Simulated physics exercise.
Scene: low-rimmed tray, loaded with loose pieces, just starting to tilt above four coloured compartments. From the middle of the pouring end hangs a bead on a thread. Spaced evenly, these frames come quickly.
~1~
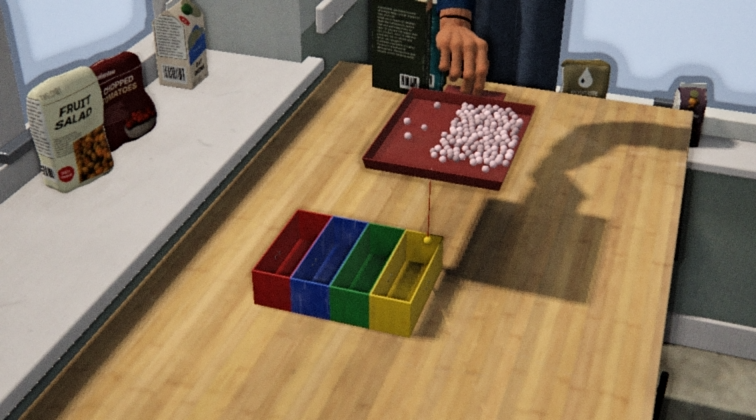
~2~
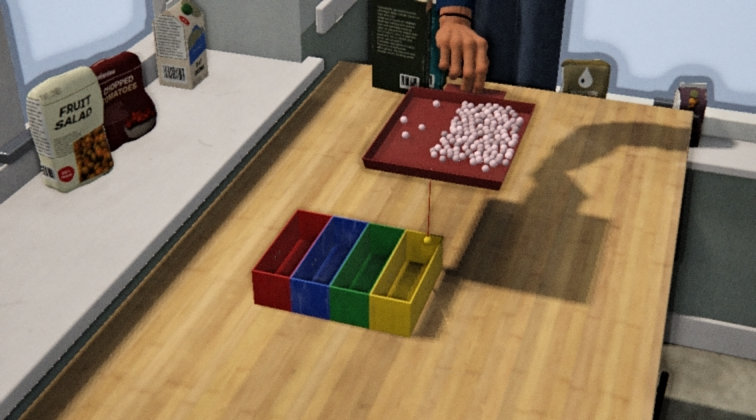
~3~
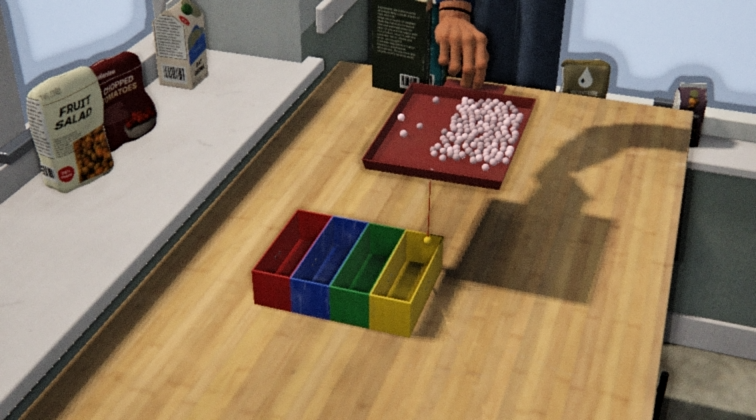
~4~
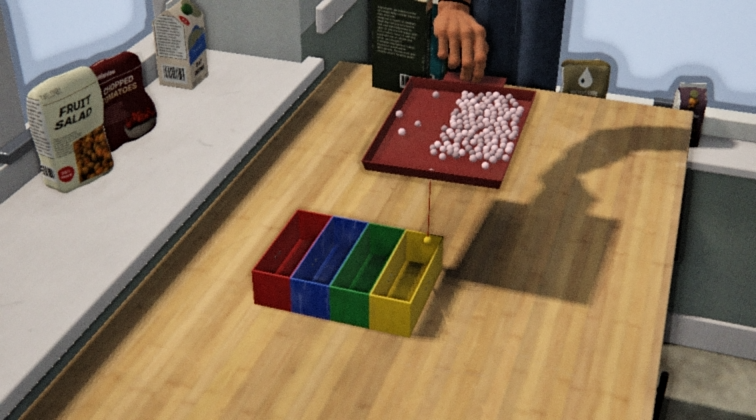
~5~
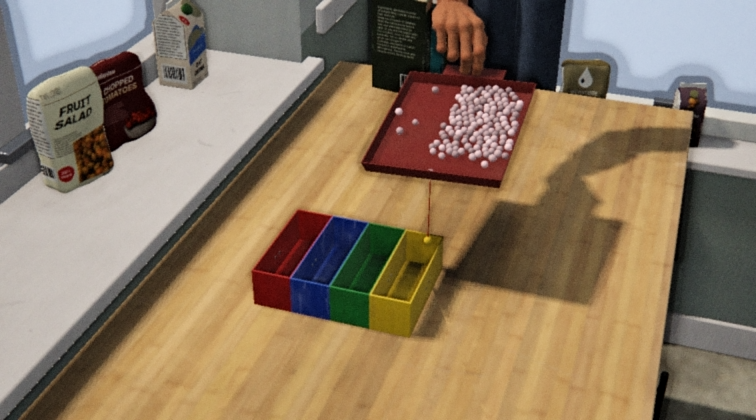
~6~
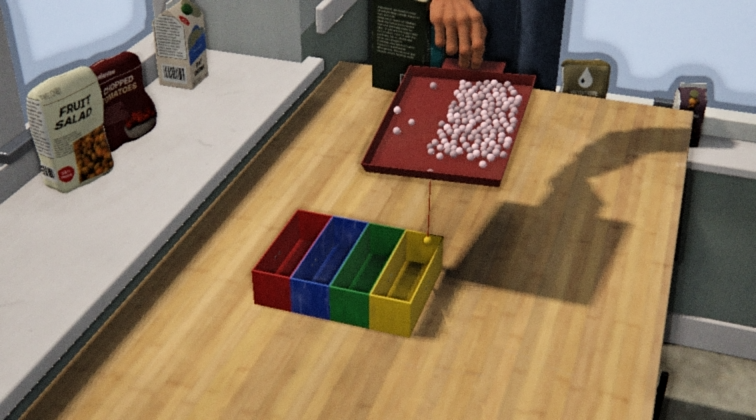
A hand slowly raises the back of a red tray of pearls above four coloured compartments.
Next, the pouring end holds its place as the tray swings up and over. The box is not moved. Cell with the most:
Green.
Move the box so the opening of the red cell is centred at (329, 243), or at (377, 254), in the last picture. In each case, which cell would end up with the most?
First try: The cell in blue; second try: That red cell.
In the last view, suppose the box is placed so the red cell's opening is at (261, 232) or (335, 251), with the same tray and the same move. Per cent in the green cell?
Trial 1: 20 percent; trial 2: 20 percent.
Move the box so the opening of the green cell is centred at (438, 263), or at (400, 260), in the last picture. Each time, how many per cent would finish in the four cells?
First case around 90 %, second case around 100 %.
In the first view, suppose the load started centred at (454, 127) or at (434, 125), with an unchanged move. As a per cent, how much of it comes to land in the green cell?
First 50 %, then 60 %.
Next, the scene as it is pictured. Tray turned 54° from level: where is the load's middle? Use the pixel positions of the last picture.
Roughly at (419, 156).
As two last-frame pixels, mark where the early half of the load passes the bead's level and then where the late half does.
Early-half point (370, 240); late-half point (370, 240).
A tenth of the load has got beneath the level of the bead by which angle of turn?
80 degrees.
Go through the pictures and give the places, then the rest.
In the first frame, corners of the pouring end at (366, 157) and (500, 180), level; middle of the load at (481, 134), sugar pearls; bead on its thread at (428, 240); red cell at (272, 288); blue cell at (310, 296); green cell at (350, 304); yellow cell at (390, 313).
In the second frame, corners of the pouring end at (366, 157) and (500, 180), level; middle of the load at (481, 133).
In the third frame, corners of the pouring end at (365, 158) and (499, 179), tipped barely, lowest at the left corner; middle of the load at (481, 131).
In the fourth frame, corners of the pouring end at (365, 160) and (499, 178), tipped a little, lowest at the left corner; middle of the load at (481, 126).
In the fifth frame, corners of the pouring end at (365, 161) and (499, 178), tipped a little, lowest at the left corner; middle of the load at (480, 122).
In the sixth frame, corners of the pouring end at (365, 162) and (498, 177), tipped a little, lowest at the left corner; middle of the load at (479, 119), a small part on the move; red cell at (272, 288); blue cell at (310, 296); green cell at (350, 304); yellow cell at (390, 313).
Soon, tray tipped steeply; nearly all on the tray; a stray few in the blue cell; a stray few in the green cell; a stray few falling or outside the box.
A while on, tray tipped right over; about a quarter on the tray; about a third in the green cell; about a quarter in the yellow cell; a small part in the blue cell; a stray few in the red cell; about a quarter falling or outside the box.
Towards the end, tray tipped past a quarter turn; about half in the green cell; about a quarter in the yellow cell; a small part in the blue cell; a small part in the red cell; a small part falling or outside the box.
Finally, tray tipped past a quarter turn; about half in the green cell; about a quarter in the yellow cell; a small part in the blue cell; a small part in the red cell; a small part outside the box.
